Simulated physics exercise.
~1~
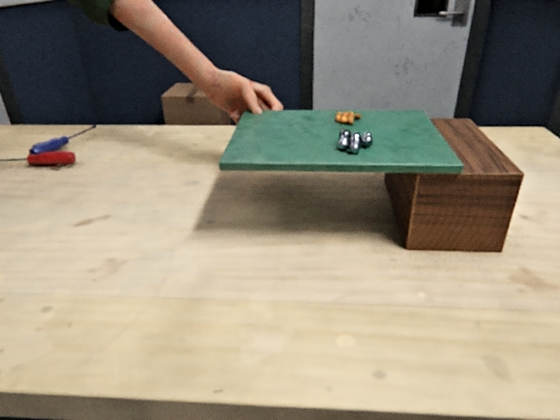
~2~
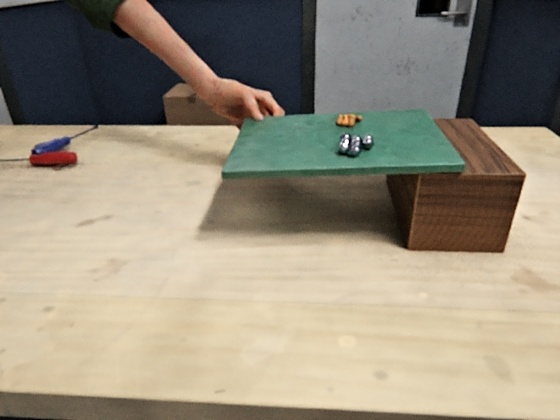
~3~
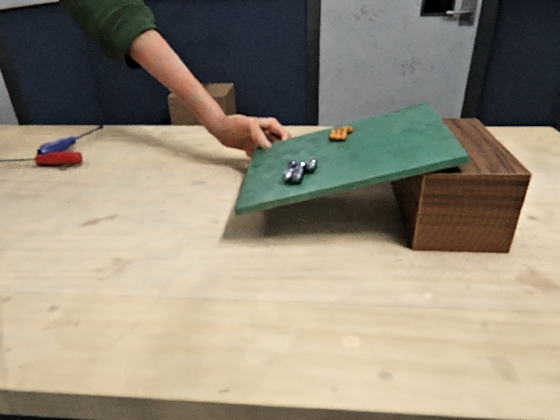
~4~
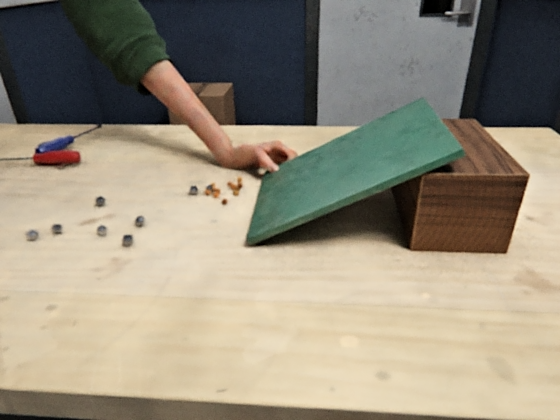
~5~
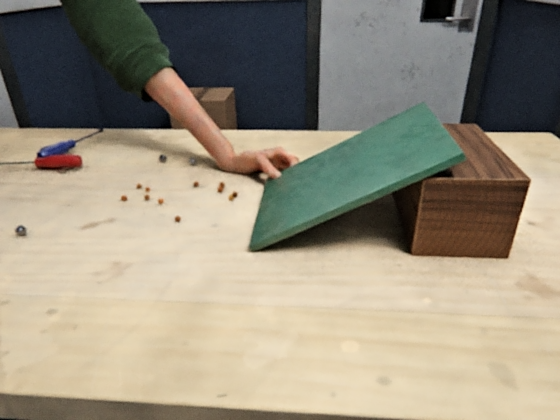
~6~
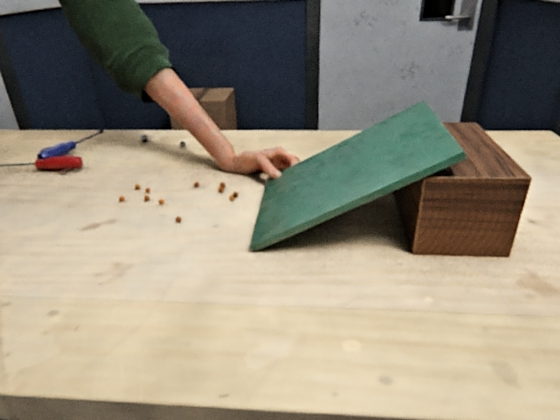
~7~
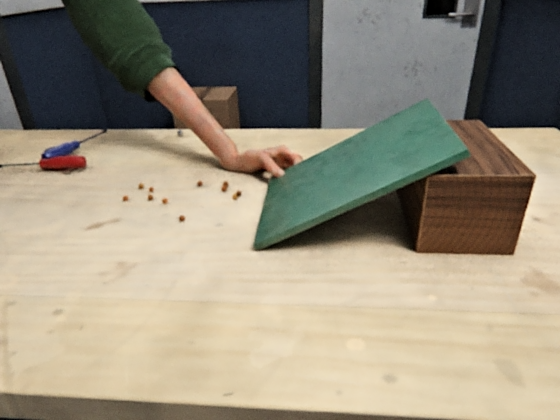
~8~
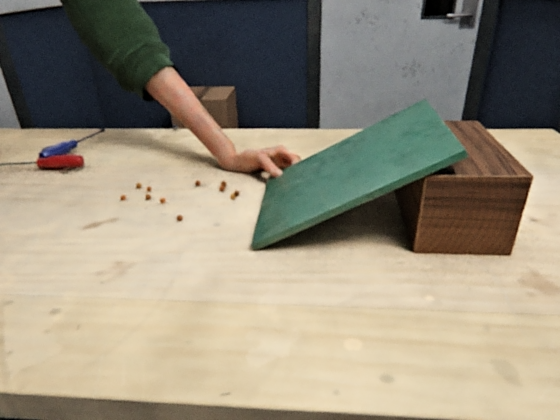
The clip shows a hand lowering one end of a green board propped on a wooden block, sending shiny metallic pieces and small orange-brown pieces sliding onto the table. The metallic ones travel farther left and disappear from view, while the orange-brown ones rest scattered near the sloping board.
